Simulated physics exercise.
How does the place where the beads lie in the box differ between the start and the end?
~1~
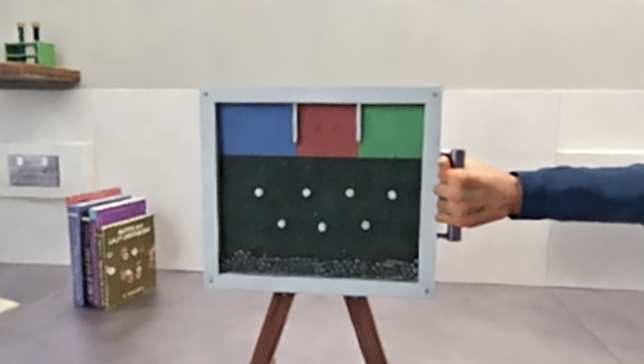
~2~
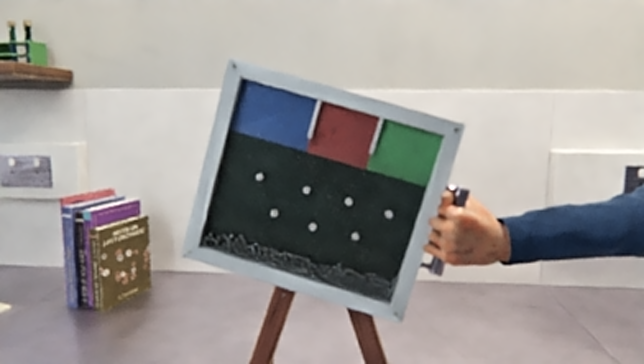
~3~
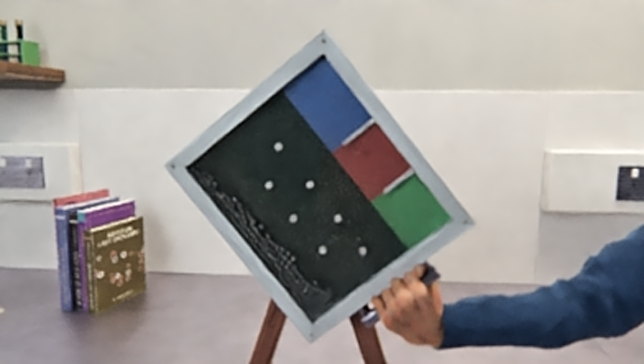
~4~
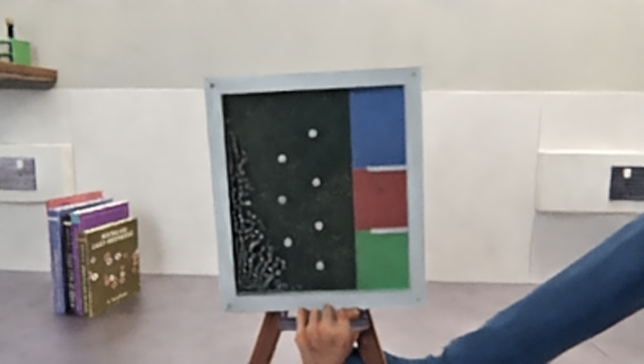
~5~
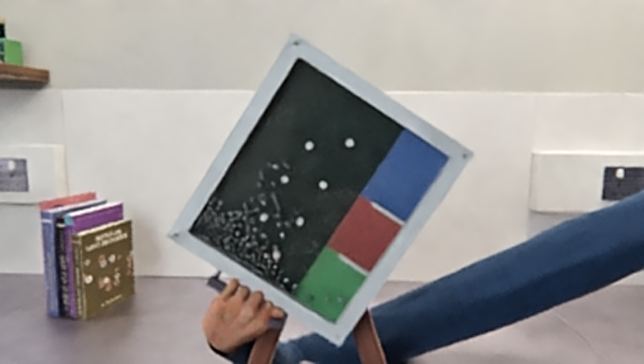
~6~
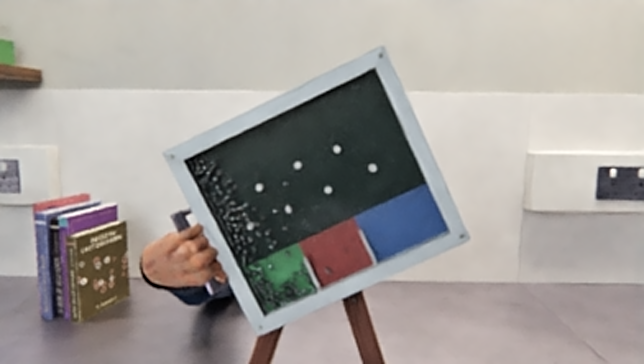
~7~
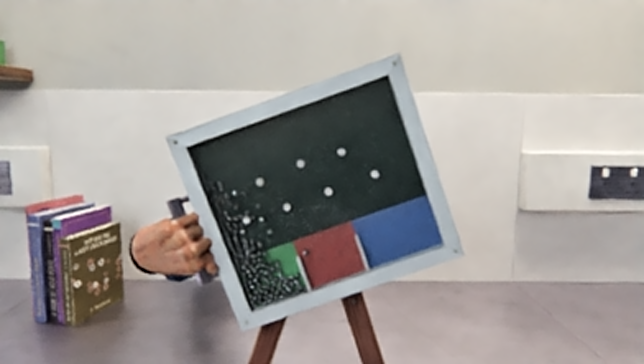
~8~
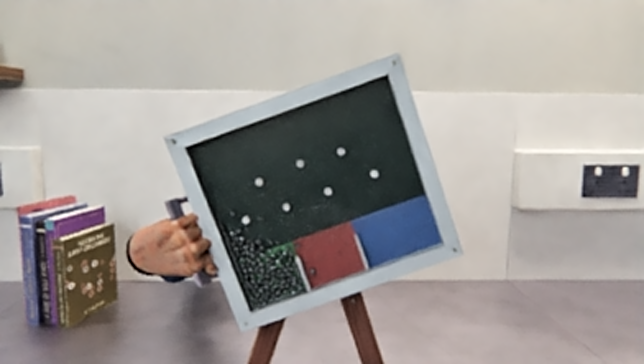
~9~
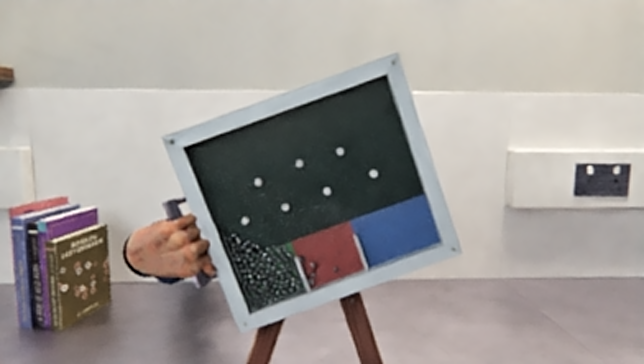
At the start the beads lie spread along the middle of the bottom edge, below the pegs. At the end they are gathered further left, heaped in the lower left corner and mostly in the green pocket.
